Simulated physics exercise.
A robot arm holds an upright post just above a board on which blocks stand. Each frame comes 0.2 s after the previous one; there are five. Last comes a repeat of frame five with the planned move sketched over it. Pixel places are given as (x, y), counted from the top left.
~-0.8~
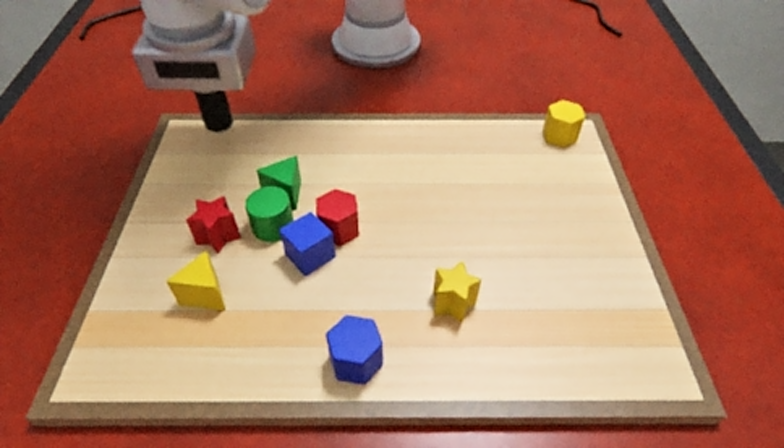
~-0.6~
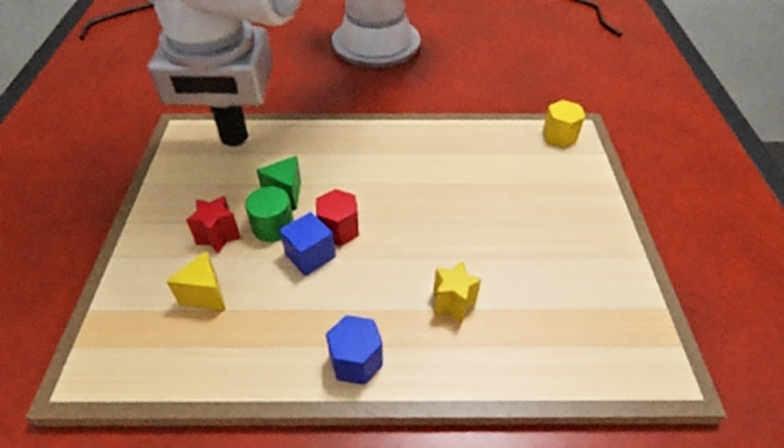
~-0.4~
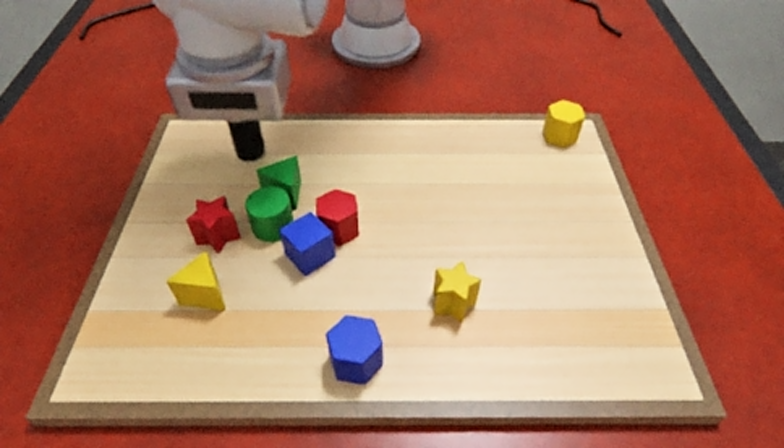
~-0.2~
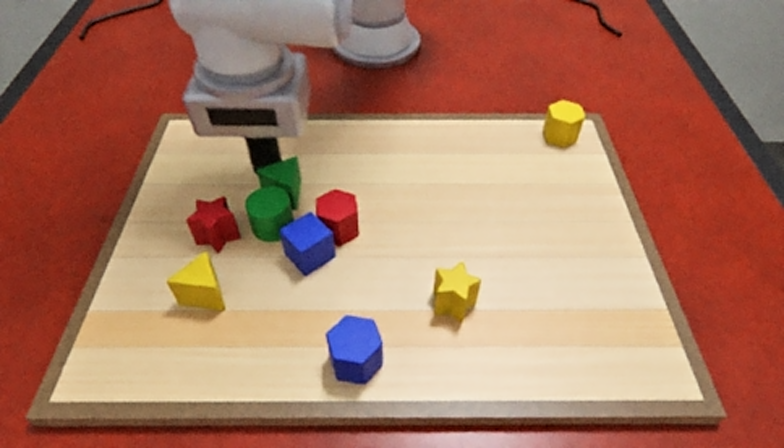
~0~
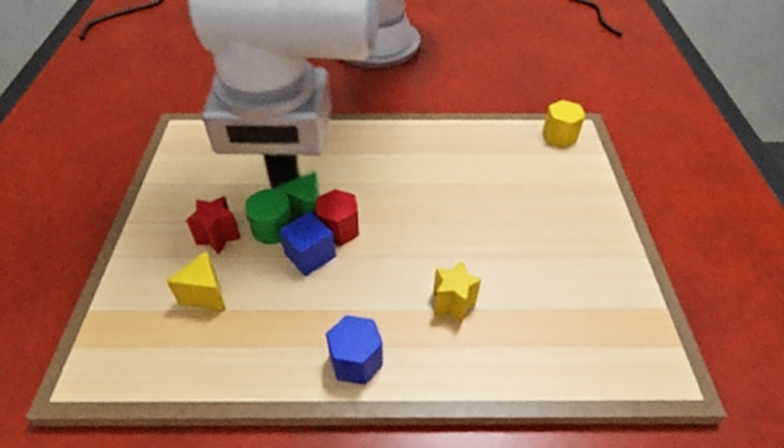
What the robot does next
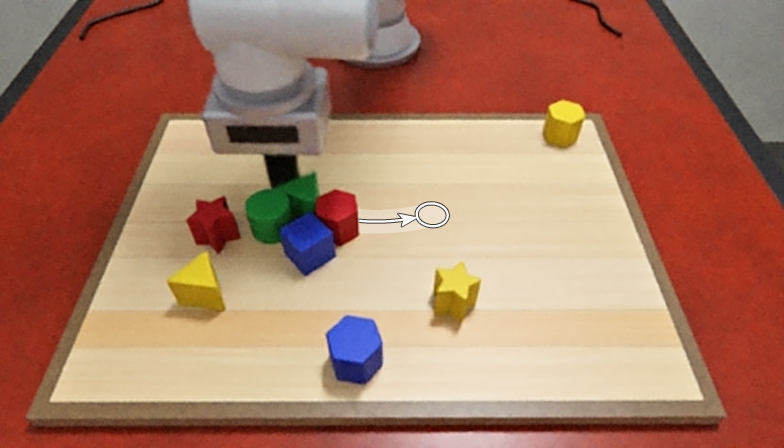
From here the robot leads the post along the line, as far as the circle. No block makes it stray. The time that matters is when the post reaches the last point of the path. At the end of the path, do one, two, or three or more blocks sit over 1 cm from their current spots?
2.
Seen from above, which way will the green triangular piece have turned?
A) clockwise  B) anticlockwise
A
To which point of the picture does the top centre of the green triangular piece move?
At the end it should sit near (340, 218).
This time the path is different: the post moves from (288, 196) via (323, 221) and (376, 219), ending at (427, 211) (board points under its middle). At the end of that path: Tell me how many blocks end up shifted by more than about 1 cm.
I expect two blocks to move.
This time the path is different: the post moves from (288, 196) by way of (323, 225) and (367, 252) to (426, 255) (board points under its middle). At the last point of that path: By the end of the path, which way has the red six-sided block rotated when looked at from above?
Counter-clockwise, from overhead.
The drawn path runs from (288, 196) via (330, 215) and (381, 222), ending at (432, 215).
The first path, step by step. One third of the way, post at (330, 204); green triangular piece at (331, 212), turned 25° clockwise; red six-sided block at (366, 217), turned 35° anticlockwise.
Two thirds of the way, post at (382, 210); green triangular piece at (340, 218), turned 35° clockwise; red six-sided block at (388, 225).
At the end, post at (433, 203); green round block not moved; green triangular piece at (340, 218), turned 35° clockwise; red six-sided block at (390, 225), turned 20° clockwise.
